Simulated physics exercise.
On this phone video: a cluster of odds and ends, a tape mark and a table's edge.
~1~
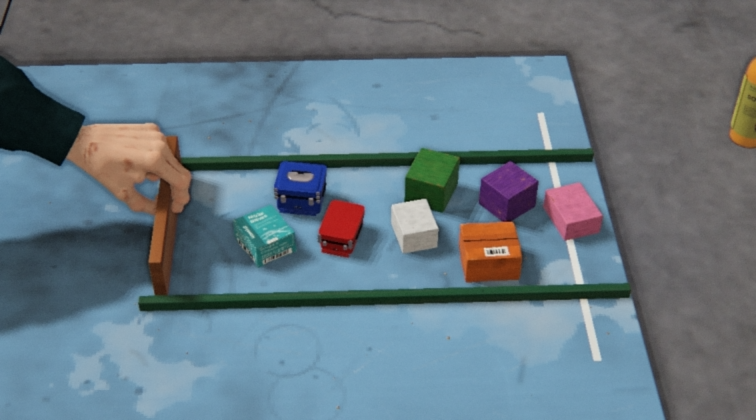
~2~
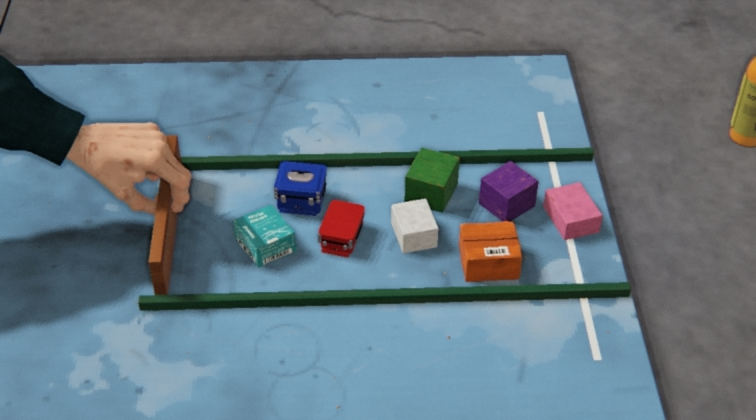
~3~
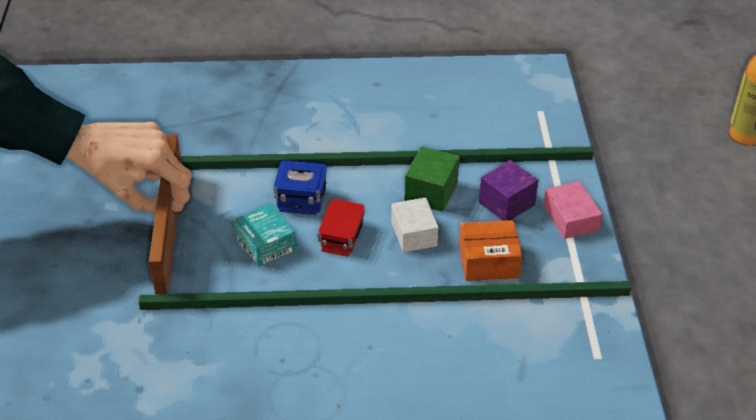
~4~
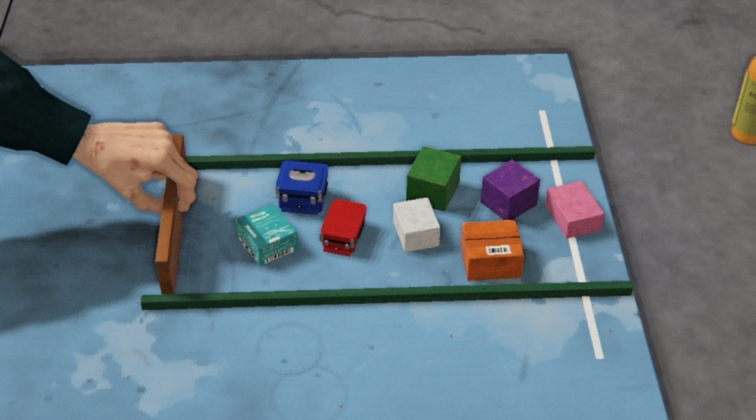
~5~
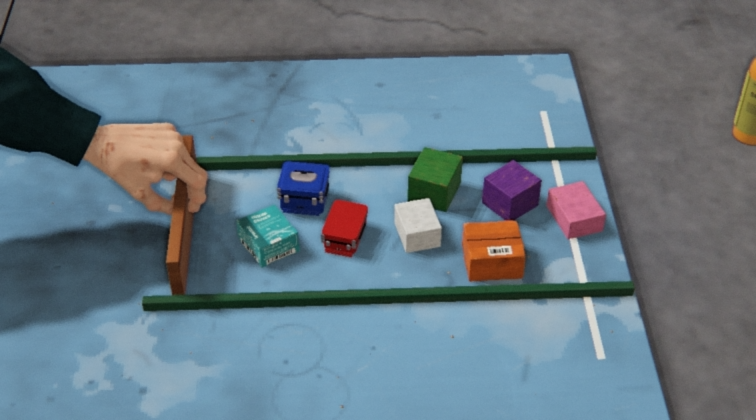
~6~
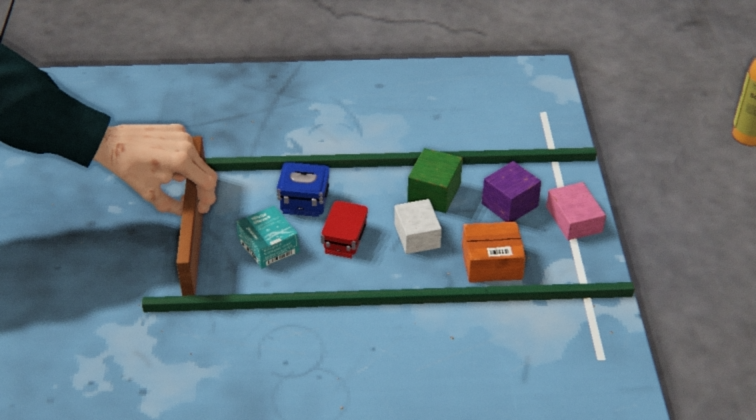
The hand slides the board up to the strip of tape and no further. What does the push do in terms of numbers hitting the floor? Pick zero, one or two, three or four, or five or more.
It sends five or more to the floor.
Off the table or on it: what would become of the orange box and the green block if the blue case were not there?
Looking at the two, the orange box ends up below and the green block stays up top.
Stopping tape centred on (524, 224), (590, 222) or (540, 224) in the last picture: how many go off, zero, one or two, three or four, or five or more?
Taking the tapes one at a time, the count is either three or four, then more than four, then three or four.
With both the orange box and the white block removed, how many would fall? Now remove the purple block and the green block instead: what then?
The counts: 4 and 4.
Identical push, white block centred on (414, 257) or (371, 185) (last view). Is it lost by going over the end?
Result for the white block: Place one, it does not stay; place two, it does not stay.
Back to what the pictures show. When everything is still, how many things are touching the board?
2 of them.
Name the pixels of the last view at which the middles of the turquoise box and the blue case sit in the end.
The turquoise box ends up near (597, 235), and the blue case near (586, 179).
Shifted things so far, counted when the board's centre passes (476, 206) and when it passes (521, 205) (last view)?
The first count is 8, and then it's 8.
Early on, none off yet; pink block at rest near (576, 211); purple block at rest near (511, 193); orange box at rest near (493, 252).
A while later, none off yet; pink block at rest near (576, 211); purple block moving near (520, 190); orange box travelled about its own width near (553, 257).
Further along, none off yet; pink block leaning well over near (645, 239); purple block travelled well along near (606, 187); orange box leaning a little near (639, 259).
Finally, the number that fall off is five or more; lost, red case, white block, green block, orange box, purple block and pink block.
